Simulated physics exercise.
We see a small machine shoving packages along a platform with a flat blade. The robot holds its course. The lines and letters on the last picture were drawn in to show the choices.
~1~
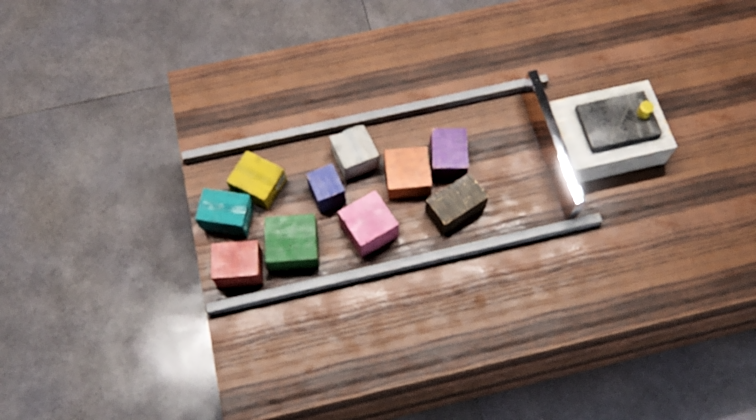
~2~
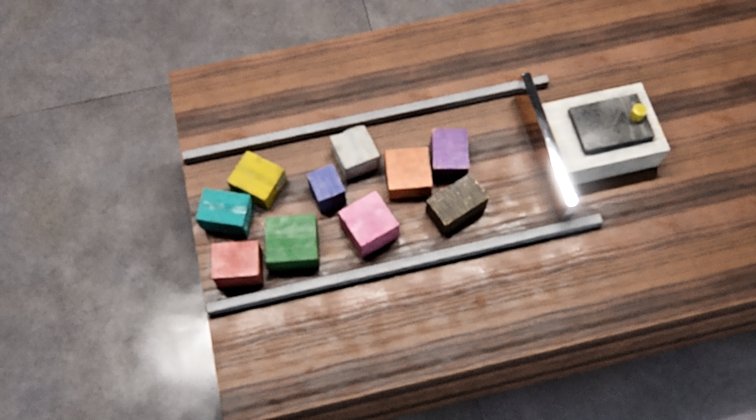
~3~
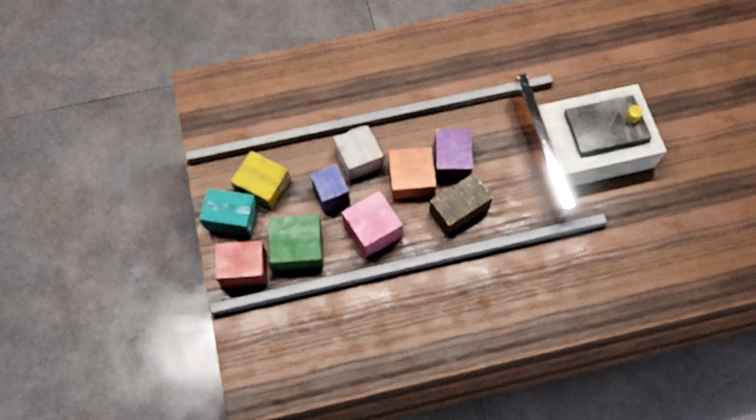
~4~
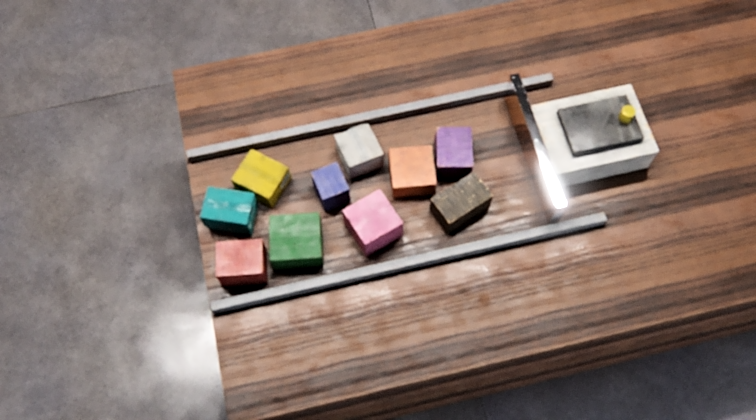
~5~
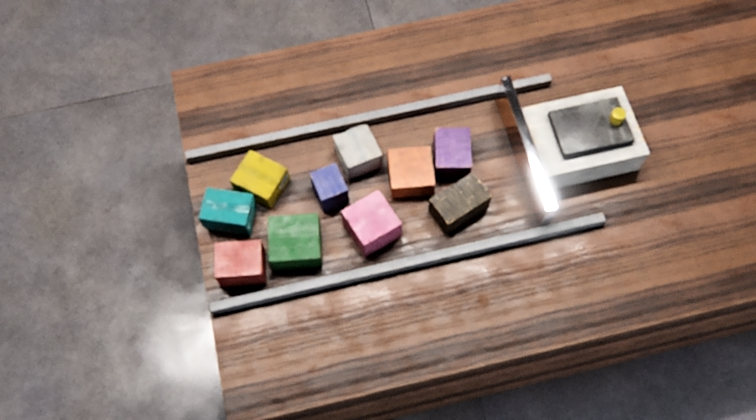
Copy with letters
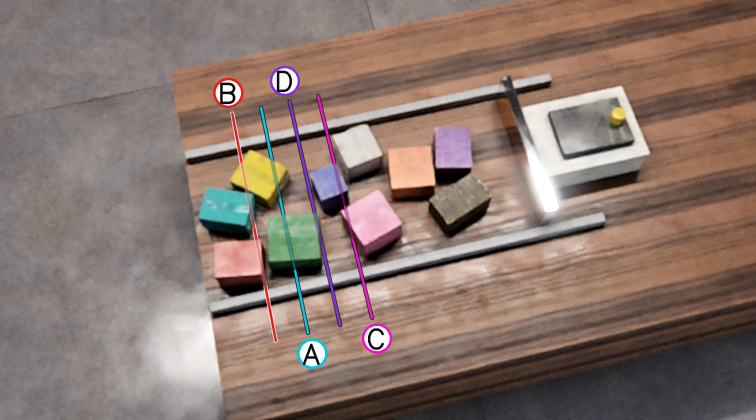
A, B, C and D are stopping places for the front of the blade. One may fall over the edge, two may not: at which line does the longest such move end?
C.
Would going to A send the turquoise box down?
Yes.
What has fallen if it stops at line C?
The red crate.
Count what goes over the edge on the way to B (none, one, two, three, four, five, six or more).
By then, six or more.
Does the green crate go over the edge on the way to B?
Yes.
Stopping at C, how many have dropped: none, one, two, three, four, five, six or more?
By then, one.
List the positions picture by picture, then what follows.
The first picture shows pink crate (369, 225); blue crate (327, 189); yellow parcel (257, 181).
The second picture shows robot (606, 124); green crate (292, 242).
The third picture shows robot (602, 126); turquoise box (230, 213).
The fourth picture shows robot (594, 126); black crate (461, 203).
The fifth picture shows robot (585, 128); orange crate (410, 172); pink crate (372, 224); blue crate (330, 188).
On the copy, A at (283, 213); B at (253, 220); C at (343, 200); D at (313, 207).
On C. First, robot (520, 142); white parcel (351, 152); black crate (435, 205).
Then, robot (455, 157); red crate (221, 267); turquoise box (224, 211).
Finally, robot (406, 167); red crate over the edge; turquoise box (202, 208); one fallen.
By contrast, A drops four; B drops seven; D drops three.
